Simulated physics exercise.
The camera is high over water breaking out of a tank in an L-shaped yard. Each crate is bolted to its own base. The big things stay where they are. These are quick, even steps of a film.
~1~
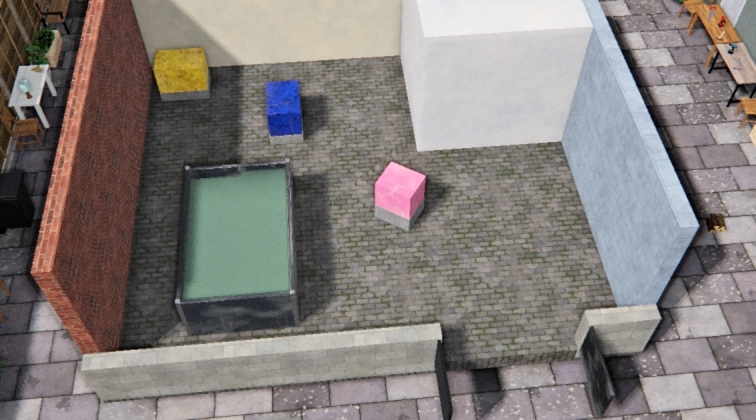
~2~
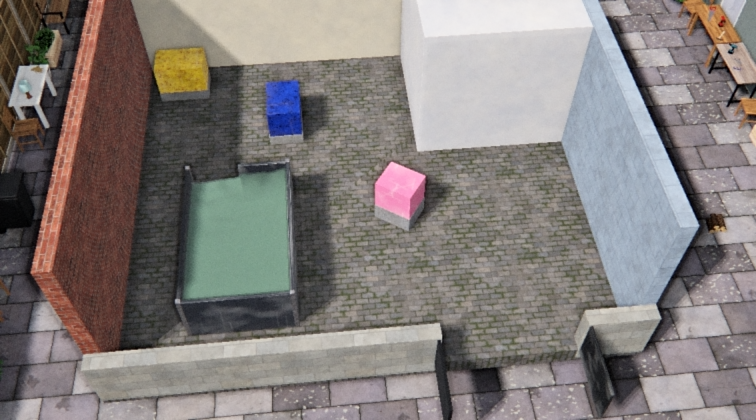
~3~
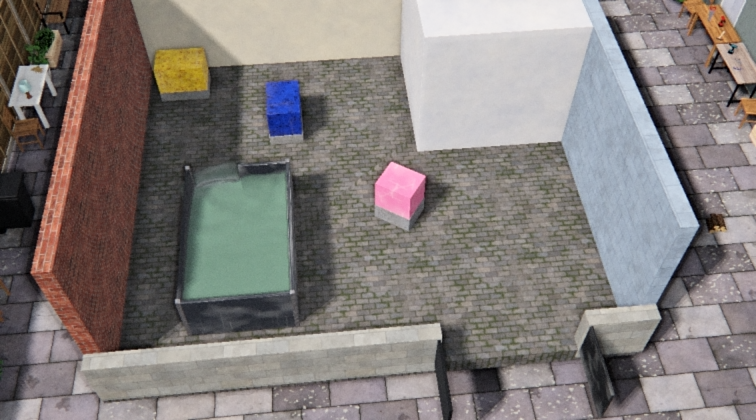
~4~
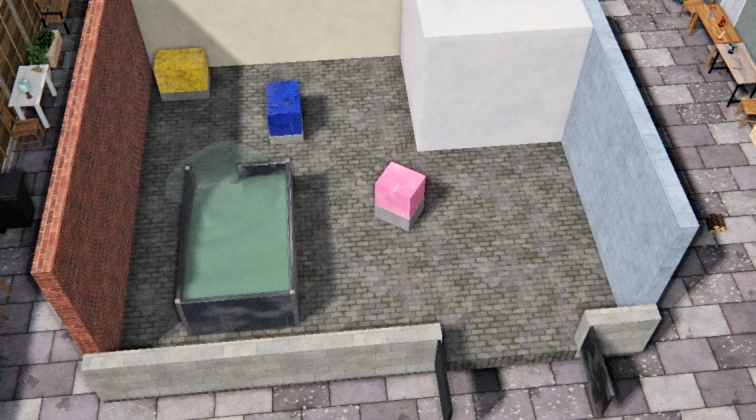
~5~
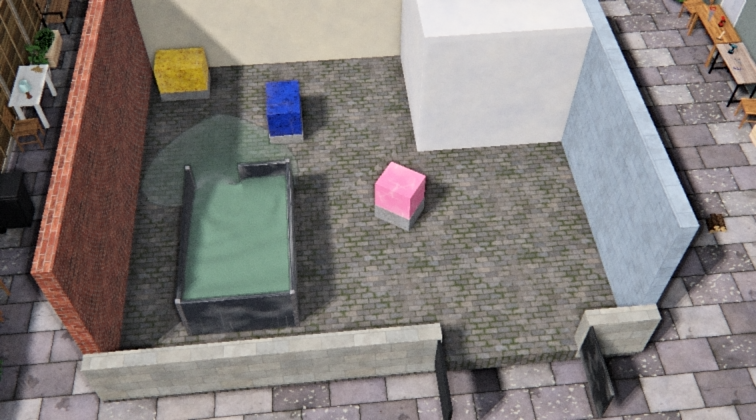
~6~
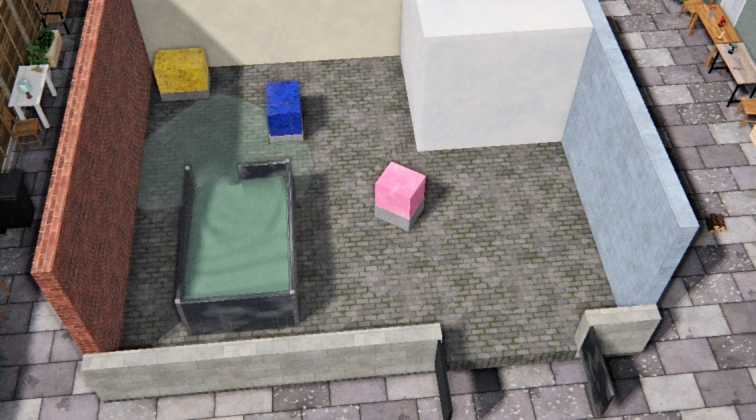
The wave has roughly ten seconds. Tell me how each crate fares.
The yellow crate is soaked; the pink crate keeps dry; the blue crate is soaked.
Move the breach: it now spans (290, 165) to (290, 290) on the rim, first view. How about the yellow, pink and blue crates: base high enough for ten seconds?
My reading: Yellow crate is spared, pink crate takes water, blue crate is safe.
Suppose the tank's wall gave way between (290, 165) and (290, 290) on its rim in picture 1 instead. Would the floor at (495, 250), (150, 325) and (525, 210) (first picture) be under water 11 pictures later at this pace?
As listed: Wet, clear, wet.
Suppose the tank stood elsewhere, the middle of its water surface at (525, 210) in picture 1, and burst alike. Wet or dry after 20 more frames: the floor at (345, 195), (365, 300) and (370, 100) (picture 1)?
As listed: Under water, free of water, not flooded.
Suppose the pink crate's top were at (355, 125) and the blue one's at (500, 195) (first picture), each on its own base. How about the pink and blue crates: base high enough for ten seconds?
One by one: The pink one remains dry, the blue one is safe.
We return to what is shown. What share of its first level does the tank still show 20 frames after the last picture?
Close to 44 %.
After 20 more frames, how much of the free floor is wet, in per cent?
Some 40 per cent.
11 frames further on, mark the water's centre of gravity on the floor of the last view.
I would point to (232, 194).
A moment on, water covers 25 % of the floor; the yellow crate water round its plinth, the pink crate not reached, the blue crate water round its plinth.
Next, water covers 30 % of the floor; the yellow crate water round its plinth, the pink crate not reached, the blue crate water round its plinth.
Then, water covers 40 % of the floor; the yellow crate water round its plinth, the pink crate water round its plinth, the blue crate water round its plinth.
Later, water covers 65 % of the floor; the yellow crate water round its plinth, the pink crate water round its plinth, the blue crate water round its plinth.
In the end, water covers 95 % of the floor; the yellow crate was topped, the pink crate stayed above the water, the blue crate was topped.
